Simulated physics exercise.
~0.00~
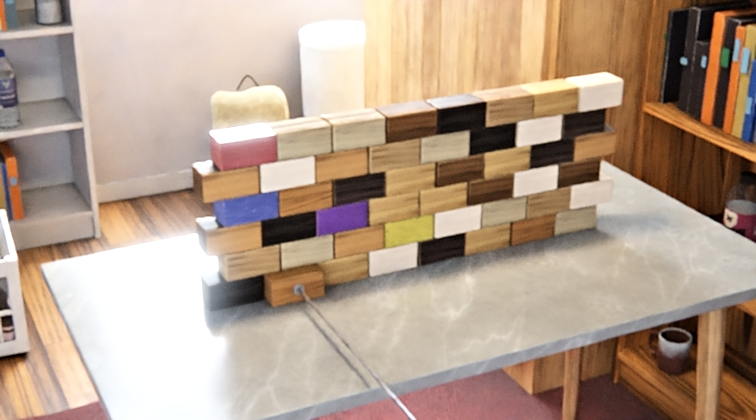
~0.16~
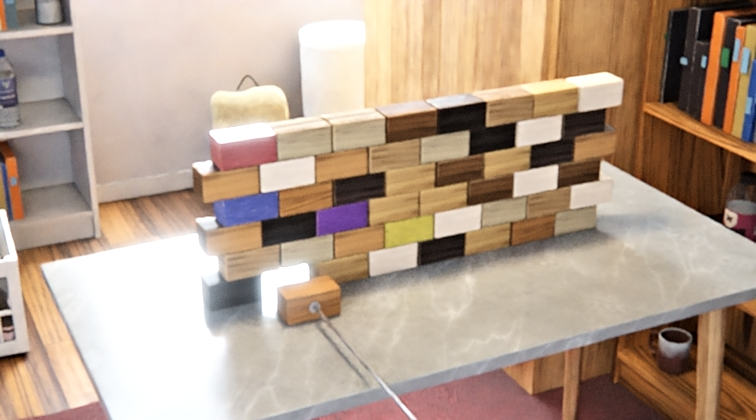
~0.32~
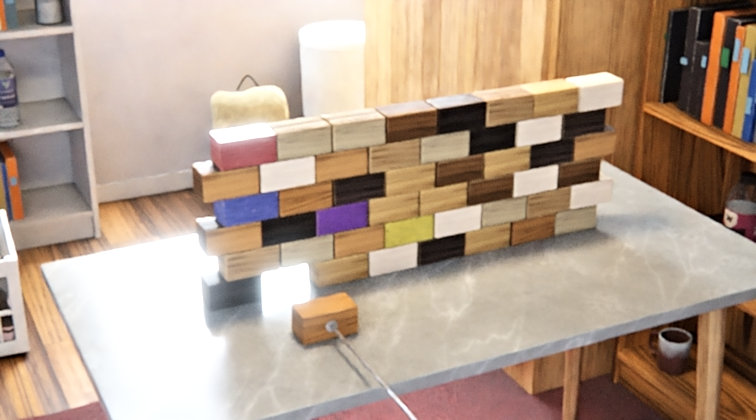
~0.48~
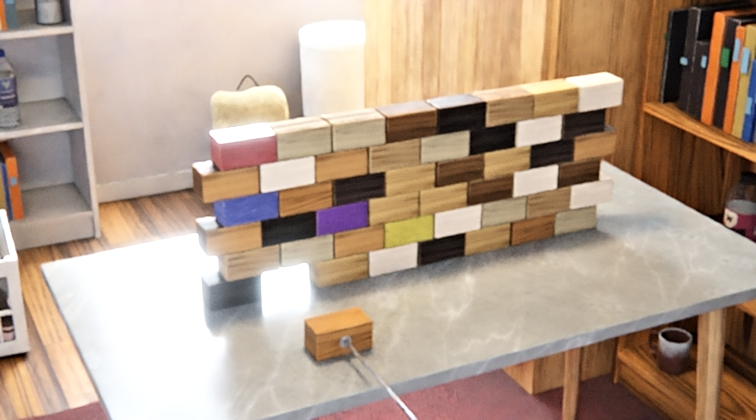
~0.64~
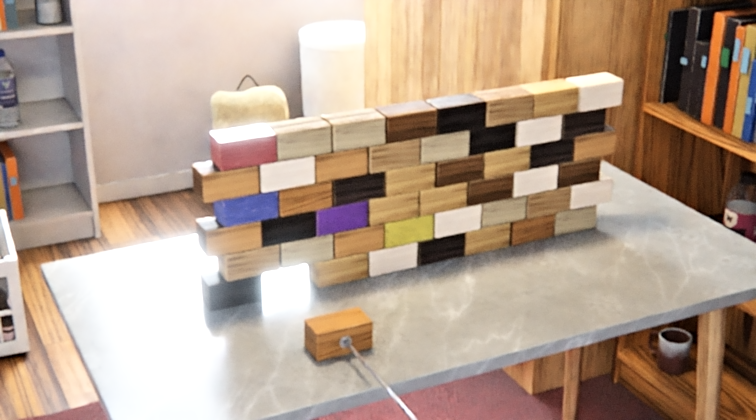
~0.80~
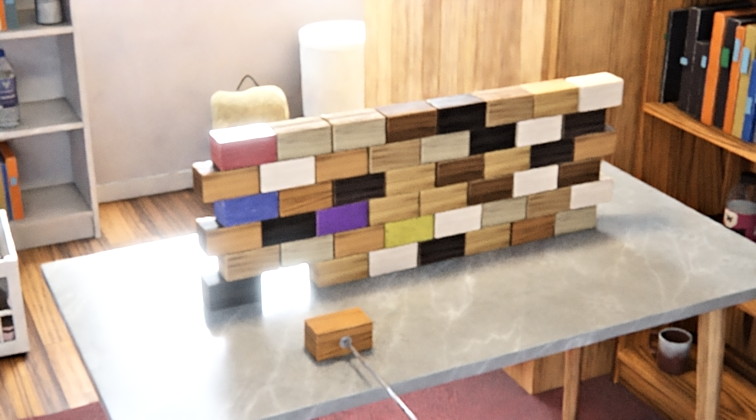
A thin rod drew a brown wooden block out of the bottom row of a block wall on a gray table, sliding it forward and to the right until it stopped, and the wall stayed standing with a gap near its left end.
